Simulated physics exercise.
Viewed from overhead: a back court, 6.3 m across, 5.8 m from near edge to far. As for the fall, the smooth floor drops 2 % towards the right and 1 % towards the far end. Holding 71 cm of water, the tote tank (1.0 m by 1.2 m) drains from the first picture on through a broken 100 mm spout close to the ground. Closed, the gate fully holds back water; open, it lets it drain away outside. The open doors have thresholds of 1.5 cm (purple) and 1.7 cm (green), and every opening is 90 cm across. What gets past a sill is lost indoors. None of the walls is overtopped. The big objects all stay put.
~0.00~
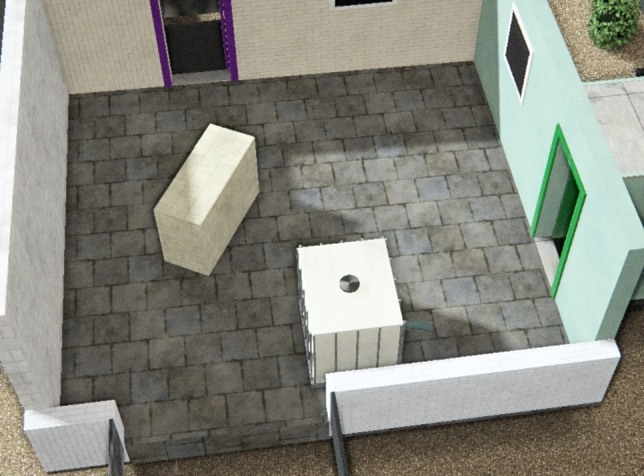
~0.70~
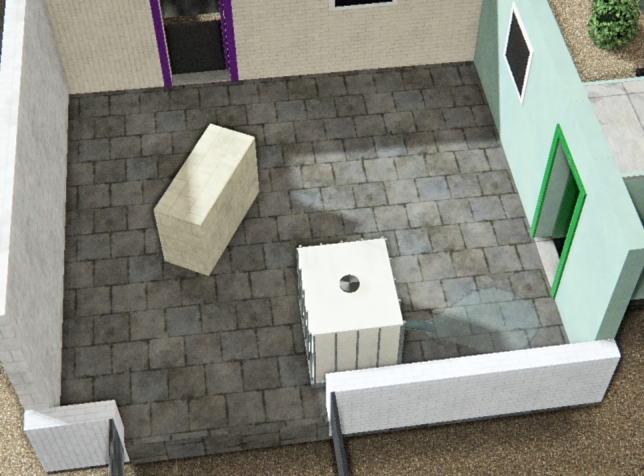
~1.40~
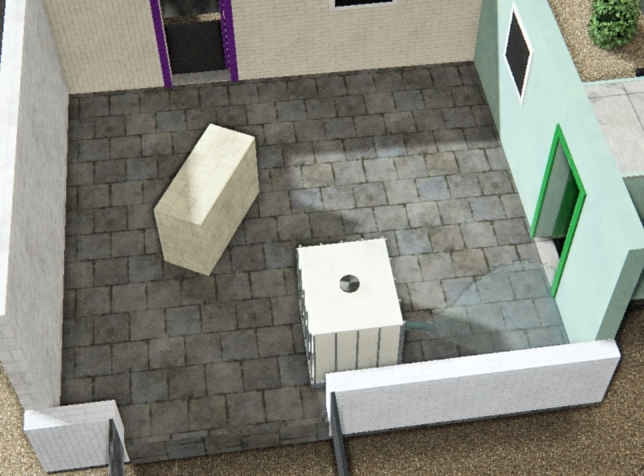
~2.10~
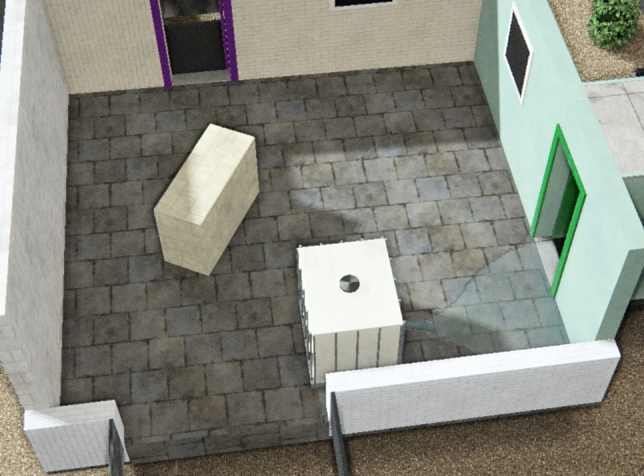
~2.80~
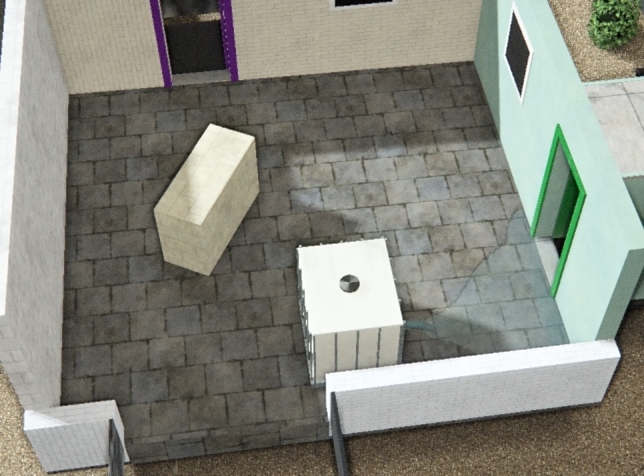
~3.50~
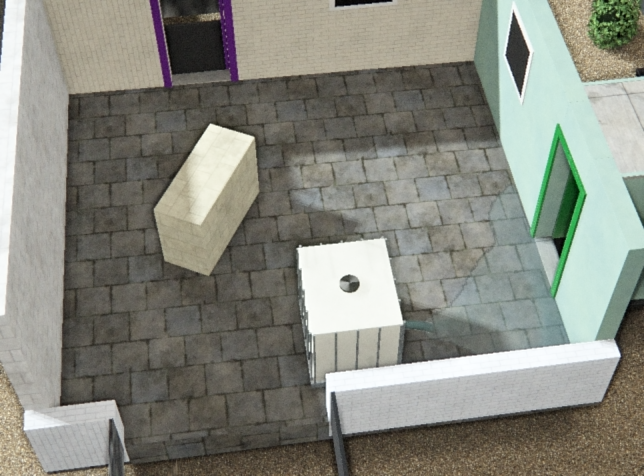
A walled courtyard with grey paving held a beige block and a white tank, and a thin sheet of clear water spread from the tank toward the green doorway, then crept toward the far end.
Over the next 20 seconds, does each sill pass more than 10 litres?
Purple door - no, green door - yes.
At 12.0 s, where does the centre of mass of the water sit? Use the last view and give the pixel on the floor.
Roughly at (475, 234).
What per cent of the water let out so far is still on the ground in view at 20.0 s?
Something like 74 percent.
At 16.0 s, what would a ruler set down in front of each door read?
Purple 0.0 cm, green 4.0 cm.
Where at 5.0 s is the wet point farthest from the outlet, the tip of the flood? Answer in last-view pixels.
Near (494, 153).
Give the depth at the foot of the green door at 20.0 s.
4.0 cm.
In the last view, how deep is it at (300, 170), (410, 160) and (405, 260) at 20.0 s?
Roughly 0.0, 0.8 and 0.2 cm.
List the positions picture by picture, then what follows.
The jet has just started at (412, 325); the ground is still dry, in the first frame.
From the spout at (412, 325) the water has spread over 0.9 m2; its tip is at (532, 309), and it is 1.2 cm deep on average, in the second frame.
The jet leaves at (412, 325); the sheet reaches (563, 278), 2.5 m away, and wets 1.9 m2, in the third frame.
From the spout at (412, 325) the water has spread over 2.3 m2; its tip is at (552, 246), and it is 1.1 cm deep on average, in the fourth frame.
From the spout at (412, 325) the water has spread over 2.5 m2; its tip is at (522, 212), and it is 1.2 cm deep on average, in the fifth frame.
From the spout at (412, 325) the water has spread over 3.0 m2; its tip is at (513, 186), and it is 1.3 cm deep on average, in the sixth frame.
After 5.0 s water covers 10 % of the floor and is deepest (6 cm) near (552, 327); purple door not reached, green door 3.9 cm at the sill, 16 L in.
After 8.0 s water covers 20 % of the floor and is deepest (7 cm) near (552, 327); purple door not reached, green door 3.9 cm at the sill, 32 L in.
After 12.0 s water covers 25 % of the floor and is deepest (8 cm) near (548, 316); purple door not reached, green door 4 cm at the sill, 51 L in.
After 16.0 s water covers 30 % of the floor and is deepest (7 cm) near (544, 304); purple door not reached, green door 4 cm at the sill, 70 L in.
After 20.0 s water covers 30 % of the floor and is deepest (7 cm) near (544, 304); purple door not reached, green door 3.8 cm at the sill, 89 L in.
